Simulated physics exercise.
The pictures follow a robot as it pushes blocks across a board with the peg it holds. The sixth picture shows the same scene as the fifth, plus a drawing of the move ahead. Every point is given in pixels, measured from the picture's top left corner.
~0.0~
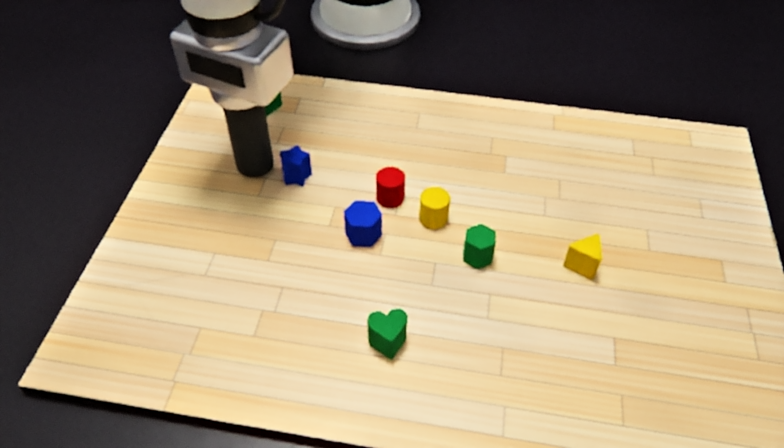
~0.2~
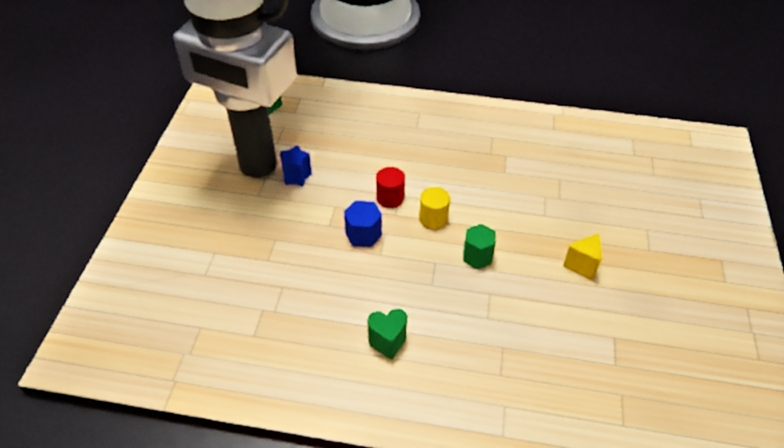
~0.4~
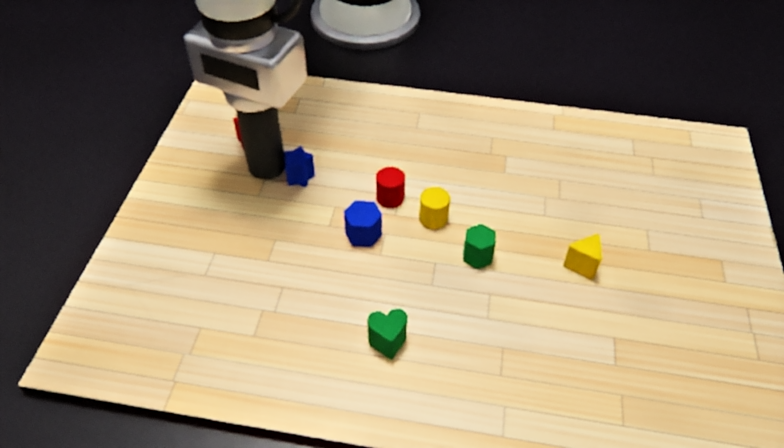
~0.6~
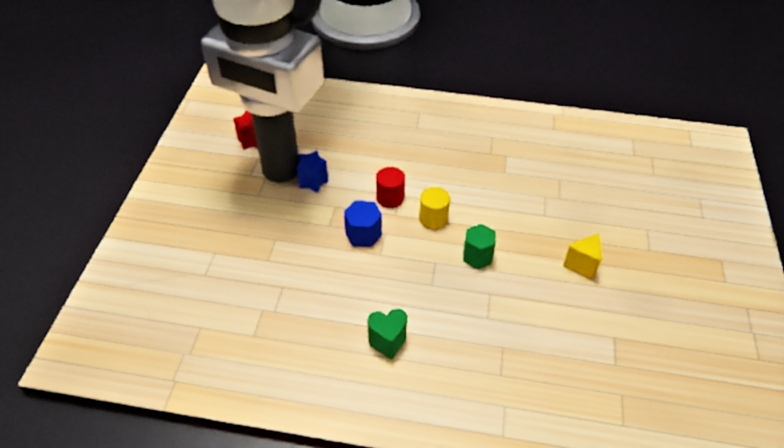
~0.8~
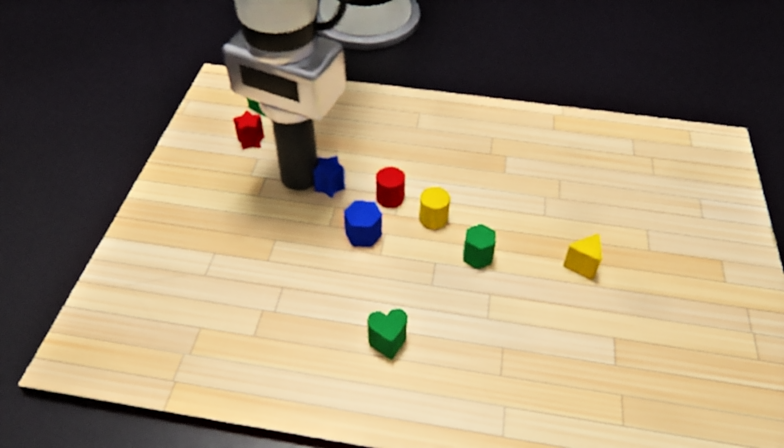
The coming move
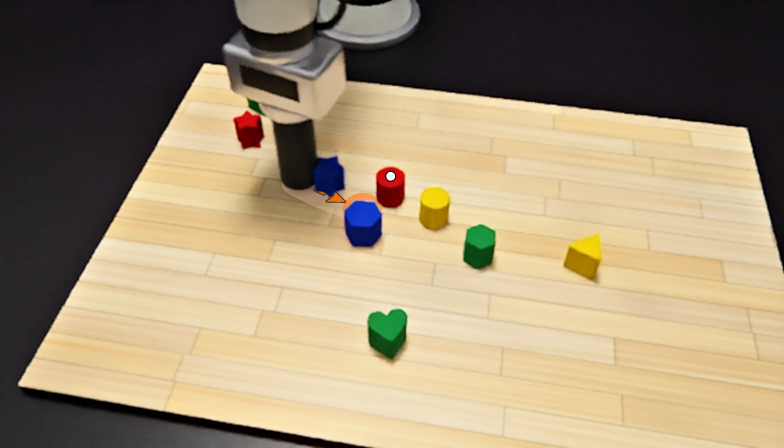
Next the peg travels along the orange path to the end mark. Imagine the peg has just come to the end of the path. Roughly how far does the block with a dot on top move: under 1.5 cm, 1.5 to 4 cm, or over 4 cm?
1.5 to 4 cm.
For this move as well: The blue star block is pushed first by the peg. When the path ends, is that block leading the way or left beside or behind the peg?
I predict the peg still has it in front.
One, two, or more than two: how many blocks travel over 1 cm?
Displaced: Two.
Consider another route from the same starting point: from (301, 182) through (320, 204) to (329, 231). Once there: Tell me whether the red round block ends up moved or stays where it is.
Right where it was.
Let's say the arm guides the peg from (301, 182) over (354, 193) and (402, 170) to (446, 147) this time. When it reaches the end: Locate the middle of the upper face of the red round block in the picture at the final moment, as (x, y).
Roughly at (443, 177).
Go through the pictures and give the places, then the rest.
In the first picture, peg's lower end (255, 164); blue star block (294, 155); blue hexagon (363, 213); red round block (391, 176); yellow round block (435, 197).
In the second picture, peg (258, 164); blocks still.
In the third picture, peg (267, 166); blue star block (297, 156).
In the fourth picture, peg (281, 169); blue star block (311, 160).
In the fifth picture, peg (300, 177); blue star block (328, 165); blue hexagon (363, 213); red round block (391, 176); yellow round block (435, 197).
Drawn move, from (301, 182) through (330, 196) to (363, 208); the dot is on the red round block.
What follows on the original path. Halfway along, peg (330, 191); blue star block (361, 176).
At the end, peg (363, 202); blue star block (394, 186); blue hexagon (364, 215); red round block (421, 178); yellow round block still.
